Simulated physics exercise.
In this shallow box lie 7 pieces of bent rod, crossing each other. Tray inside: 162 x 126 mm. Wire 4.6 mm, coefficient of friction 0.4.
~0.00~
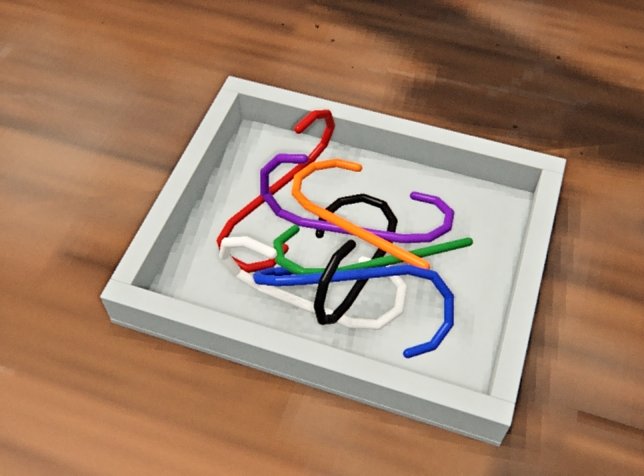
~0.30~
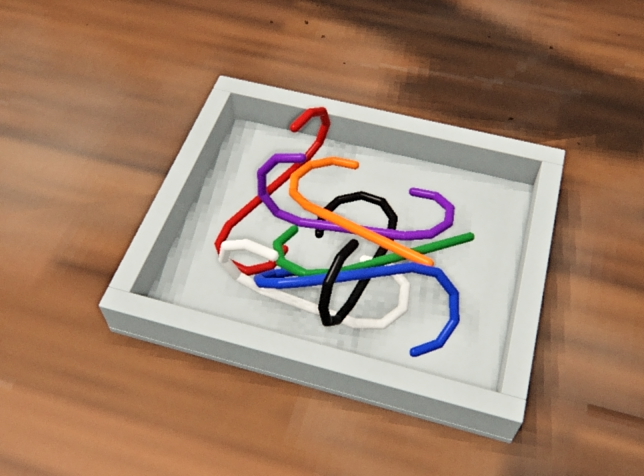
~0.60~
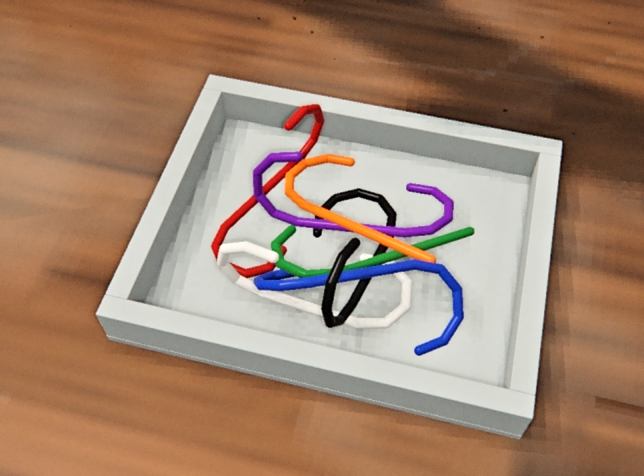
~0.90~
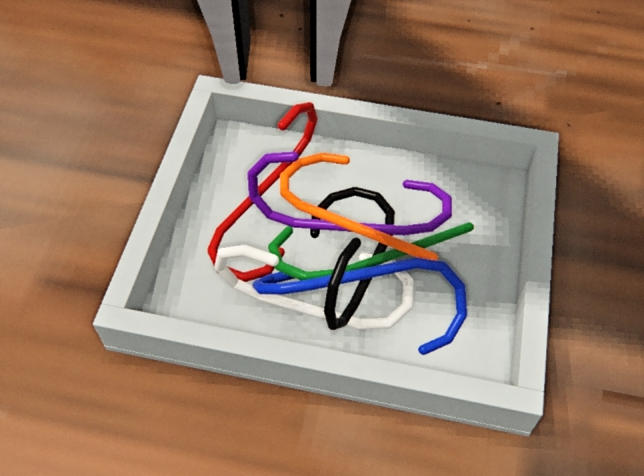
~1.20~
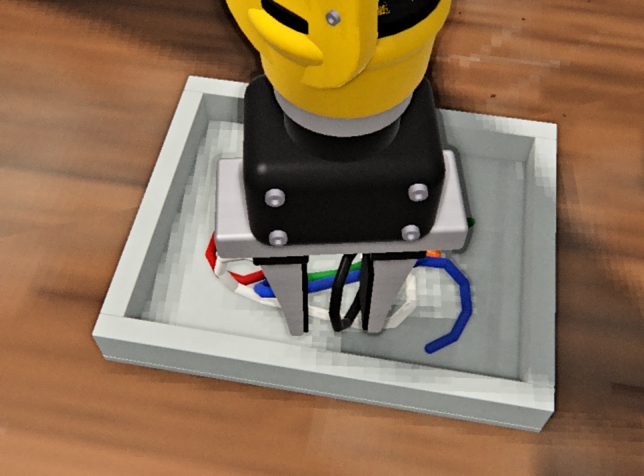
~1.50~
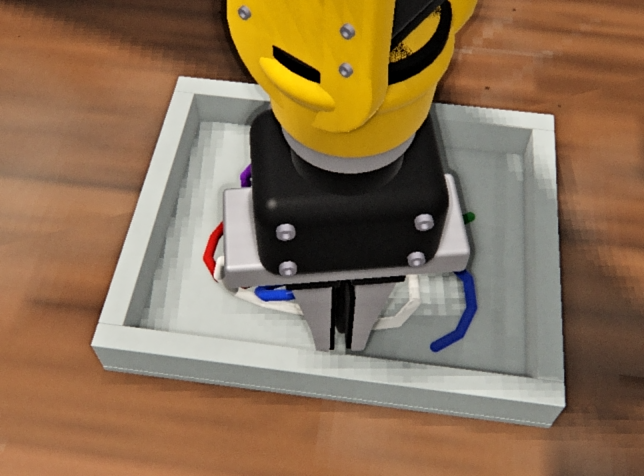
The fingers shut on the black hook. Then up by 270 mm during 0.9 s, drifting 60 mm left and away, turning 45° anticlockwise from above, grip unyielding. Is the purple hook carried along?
Purple hook: Rises too.
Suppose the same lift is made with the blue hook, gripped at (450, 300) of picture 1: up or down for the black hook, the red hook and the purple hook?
Black hook up, red hook down, purple hook down.
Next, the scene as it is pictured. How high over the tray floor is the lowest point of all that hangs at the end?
About 190 mm.
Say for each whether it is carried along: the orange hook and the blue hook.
Orange hook down, blue hook up.
By 1.77 s, lowest point more than 20 mm over the tray floor, black hook 58 mm, purple hook 38 mm, blue hook 29 mm, orange hook 26 mm, green hook 23 mm.
By 2.00 s, lowest point more than 20 mm over the tray floor, black hook 158 mm, purple hook 138 mm, blue hook 82 mm, orange hook 63 mm.
By 2.40 s, lowest point more than 20 mm over the tray floor, black hook 272 mm, purple hook 252 mm, blue hook 193 mm.
Finally, hanging black hook 272 mm, purple hook 251 mm, blue hook 194 mm; the other 4 are down.
